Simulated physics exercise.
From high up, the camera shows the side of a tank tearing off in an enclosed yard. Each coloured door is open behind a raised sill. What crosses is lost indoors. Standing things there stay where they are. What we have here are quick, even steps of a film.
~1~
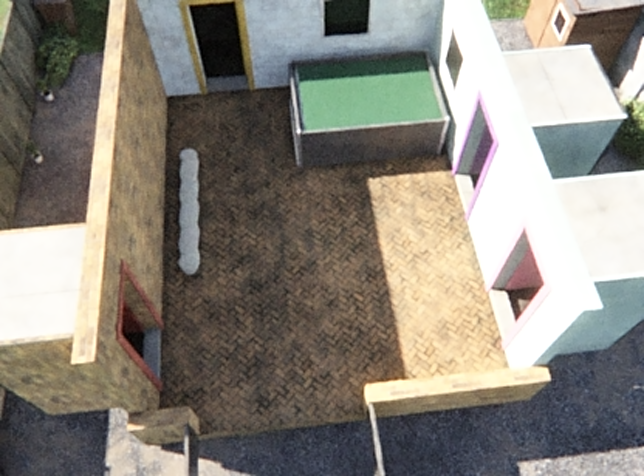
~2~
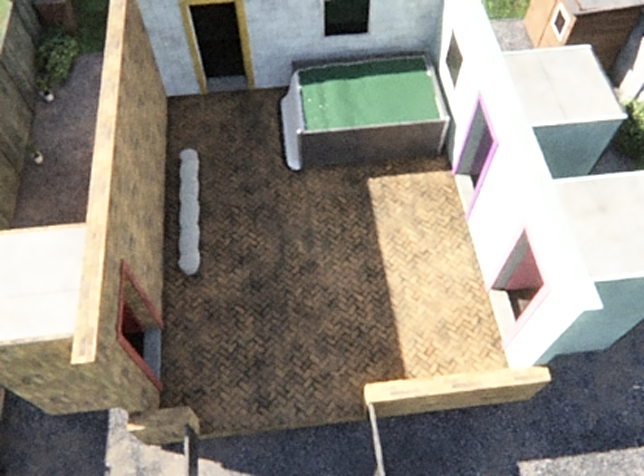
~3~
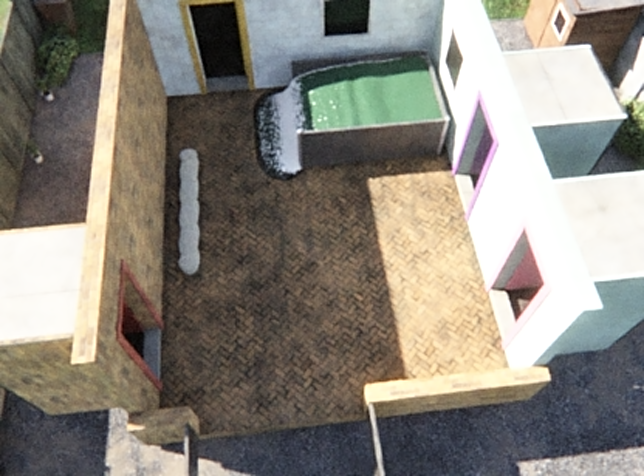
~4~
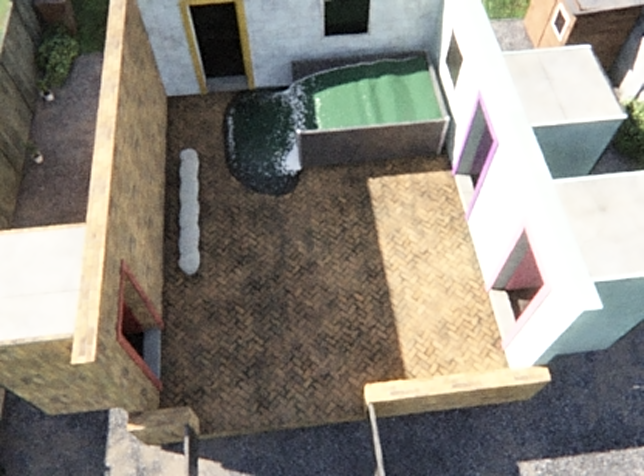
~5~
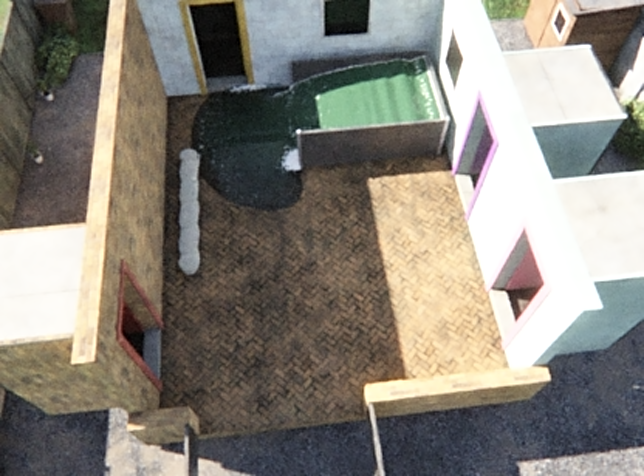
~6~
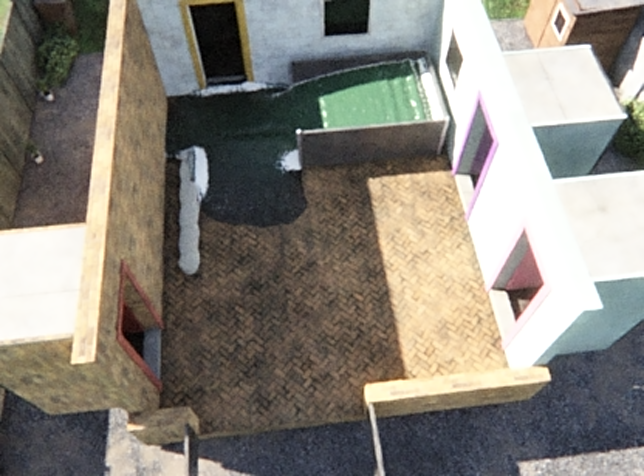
Green water pours from the tank's open left side and spreads leftward across the brick yard.
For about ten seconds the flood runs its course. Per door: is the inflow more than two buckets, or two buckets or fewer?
In the end the yellow door gets too much water coming through, the pink door doesn't get too much water coming through, the purple door doesn't get too much water coming through, the red door doesn't get too much water coming through.
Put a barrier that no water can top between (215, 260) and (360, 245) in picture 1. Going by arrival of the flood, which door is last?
The one you want is the pink one.
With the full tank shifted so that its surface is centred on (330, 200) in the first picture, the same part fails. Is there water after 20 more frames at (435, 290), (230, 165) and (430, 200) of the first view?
Check in sequence: Still parched, soaked through, still parched.
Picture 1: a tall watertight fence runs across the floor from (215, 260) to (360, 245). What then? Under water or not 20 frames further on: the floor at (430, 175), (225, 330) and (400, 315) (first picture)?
Results in order: Bone-dry / swamped / bone-dry.
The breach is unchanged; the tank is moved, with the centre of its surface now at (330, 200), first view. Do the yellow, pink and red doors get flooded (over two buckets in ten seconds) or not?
The yellow door overshoots the limit, the pink door falls short, and the red door overshoots the limit.
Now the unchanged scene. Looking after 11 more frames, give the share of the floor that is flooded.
Around 40 in a hundred.
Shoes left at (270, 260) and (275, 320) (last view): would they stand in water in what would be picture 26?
Taken in order, drenched then drenched.
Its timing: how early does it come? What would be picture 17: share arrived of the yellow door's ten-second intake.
The figure is near 15 per cent.
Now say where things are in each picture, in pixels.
In the first picture, the open tank at (365, 93) is whole and still.
In the second picture, the front is at (298, 169), out from the gap at (297, 120).
In the third picture, water pours out at (297, 121) and has run to (280, 176).
In the fourth picture, water pours out at (297, 123) and has run to (259, 189).
In the fifth picture, the front is at (201, 169), out from the gap at (297, 123).
In the sixth picture, the front is at (167, 116), out from the gap at (297, 123).
A moment on, water covers 30 % of the floor; the yellow door under two buckets in, the pink door not reached, the purple door not reached, the red door not reached.
Next, water covers 40 % of the floor; the yellow door over two buckets in, the pink door not reached, the purple door not reached, the red door wet at the sill, nothing in.
Then, water covers 60 % of the floor; the yellow door far over two buckets in, the pink door not reached, the purple door not reached, the red door wet at the sill, nothing in.
Later, water covers 80 % of the floor; the yellow door far over two buckets in, the pink door wet at the sill, nothing in, the purple door wet at the sill, nothing in, the red door under two buckets in.
In the end, water covers 90 % of the floor; the yellow door far over two buckets in, the pink door wet at the sill, nothing in, the purple door wet at the sill, nothing in, the red door under two buckets in.
